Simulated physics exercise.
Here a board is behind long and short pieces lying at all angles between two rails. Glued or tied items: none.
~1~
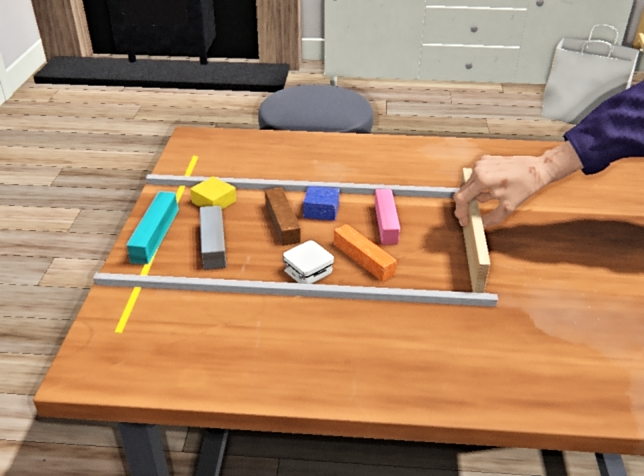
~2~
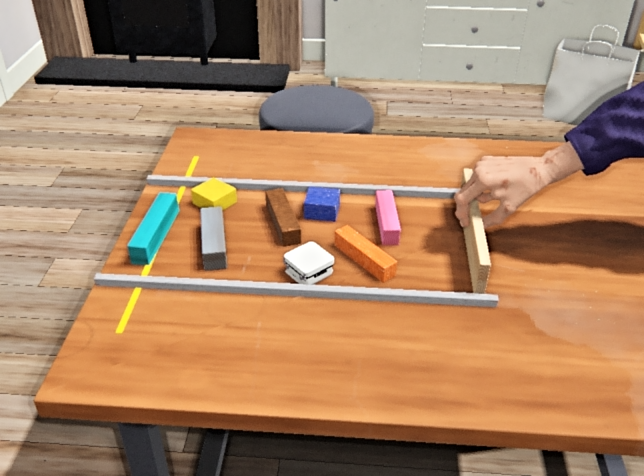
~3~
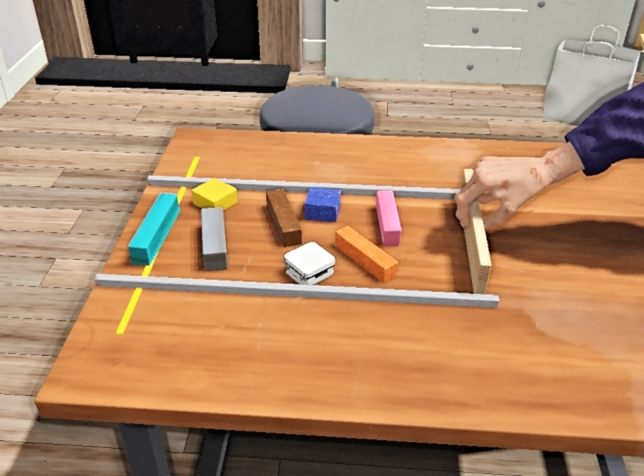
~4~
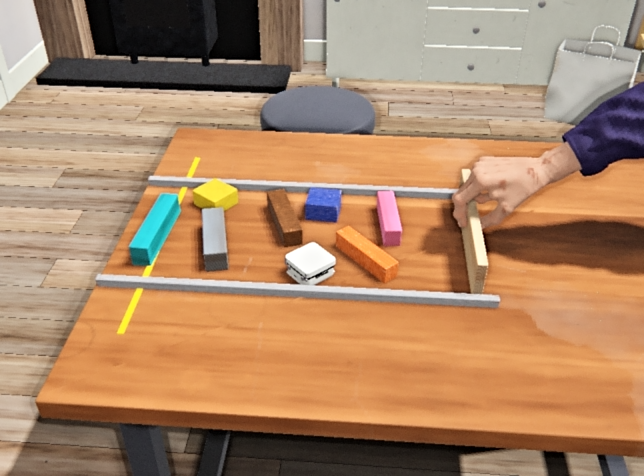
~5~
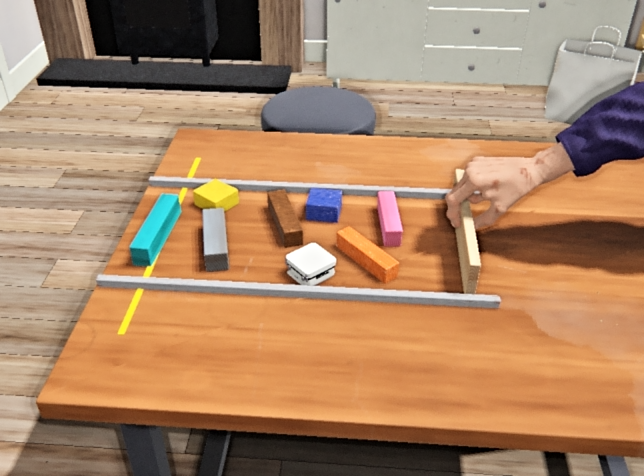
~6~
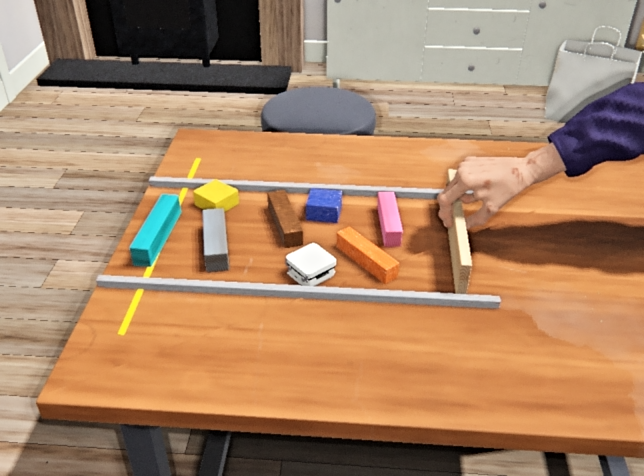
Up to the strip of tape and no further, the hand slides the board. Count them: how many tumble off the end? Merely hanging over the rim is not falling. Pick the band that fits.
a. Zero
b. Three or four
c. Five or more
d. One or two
The answer is b.
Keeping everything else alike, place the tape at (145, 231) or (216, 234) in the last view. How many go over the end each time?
It would be 6 and 0.
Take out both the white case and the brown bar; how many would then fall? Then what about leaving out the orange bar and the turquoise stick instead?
Result: 2 in the first case, with 2 in the second.
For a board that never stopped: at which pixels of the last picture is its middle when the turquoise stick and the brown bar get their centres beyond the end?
First near (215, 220), second near (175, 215).
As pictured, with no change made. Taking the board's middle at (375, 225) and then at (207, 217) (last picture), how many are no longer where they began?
It comes to 2 for the first spot, 8 for the other.
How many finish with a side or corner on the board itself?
Total: 2.
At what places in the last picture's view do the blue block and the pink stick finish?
Final positions: Near (146, 198); near (165, 207).
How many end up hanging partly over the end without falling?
It totals 2.
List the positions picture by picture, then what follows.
In the first picture, turquoise stick (154, 226); yellow block (213, 195); grey stick (213, 237); board (472, 228); tape (163, 229).
In the second picture, yellow block (214, 196); brown bar (283, 216).
In the third picture, grey stick (214, 238); board (474, 229).
In the fourth picture, turquoise stick (156, 228); blue block (324, 205).
In the fifth picture, yellow block (216, 197); white case (311, 267).
In the sixth picture, turquoise stick (157, 229); yellow block (216, 197); grey stick (216, 239); board (457, 229); tape (166, 232).
A little later, none off yet; turquoise stick at rest near (157, 229); yellow block at rest near (216, 197); grey stick at rest near (216, 239).
Next, none off yet; turquoise stick at rest near (157, 229); yellow block shifted a little near (204, 195); grey stick moving near (207, 239).
Later still, none off yet; turquoise stick shifted a little near (116, 229); yellow block shifted well along near (160, 189); grey stick shifted about its own width near (132, 241).
When it is over, the number that fall off is three or four; down, brown bar, grey stick, yellow block and turquoise stick.
